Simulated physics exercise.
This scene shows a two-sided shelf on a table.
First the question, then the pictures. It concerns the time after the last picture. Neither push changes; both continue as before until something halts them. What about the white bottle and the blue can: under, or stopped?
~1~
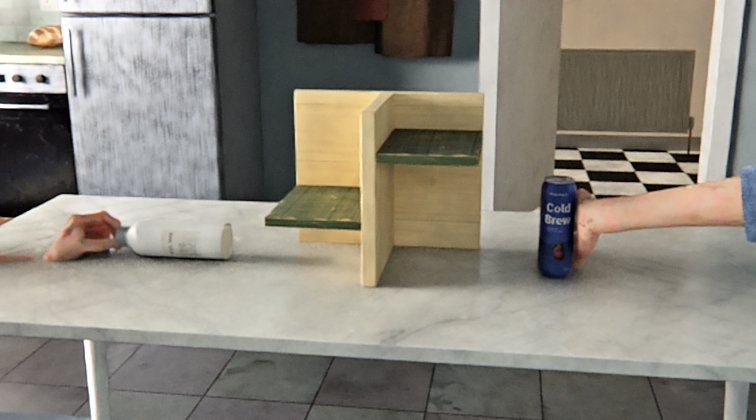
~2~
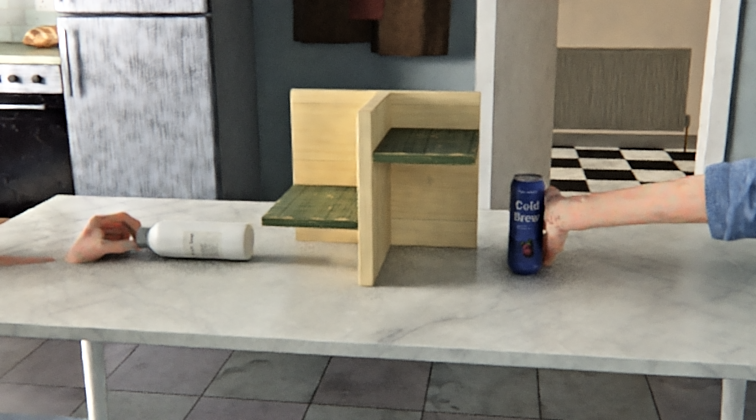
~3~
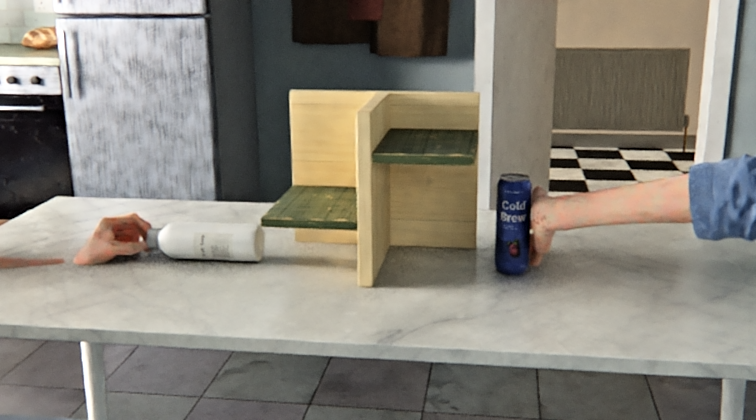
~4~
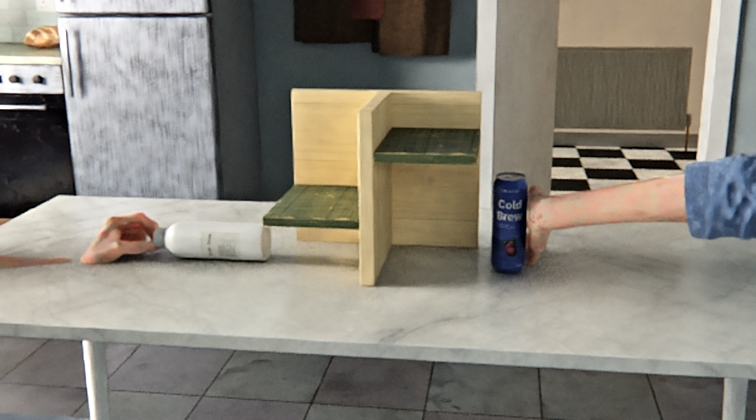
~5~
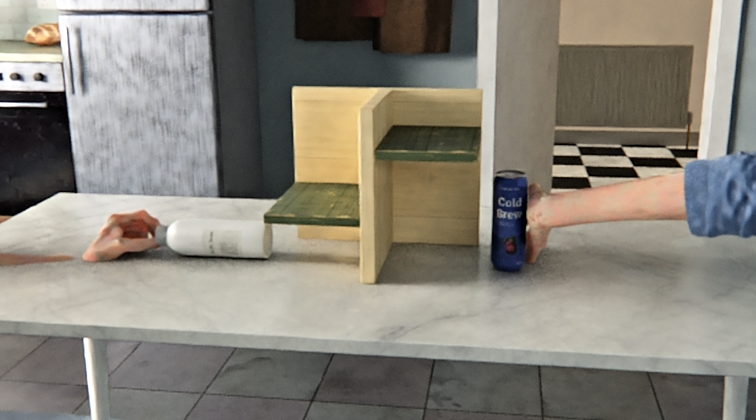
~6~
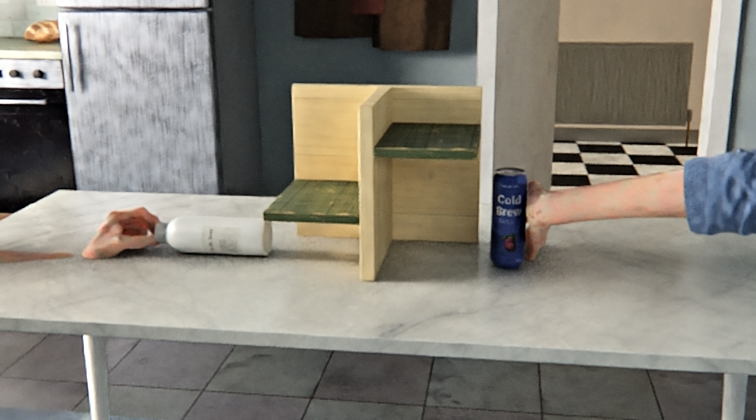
Outcome: The white bottle is going to sneak under; the blue can is going to sneak under.
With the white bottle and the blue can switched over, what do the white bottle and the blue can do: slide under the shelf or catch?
The white bottle passes beneath, and then the blue can snags.
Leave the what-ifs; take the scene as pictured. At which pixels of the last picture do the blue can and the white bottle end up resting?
Blue can: (456, 217); white bottle: (306, 239).
Then, 0.34 s past the last view, white bottle sliding up to the opening near (235, 236); blue can part of the way in near (484, 218).
Then, 0.60 s past the last view, white bottle part of the way in near (268, 238); blue can all the way in near (456, 217).
Finally, the white bottle goes under, near (306, 239); the blue can goes under, near (456, 217).
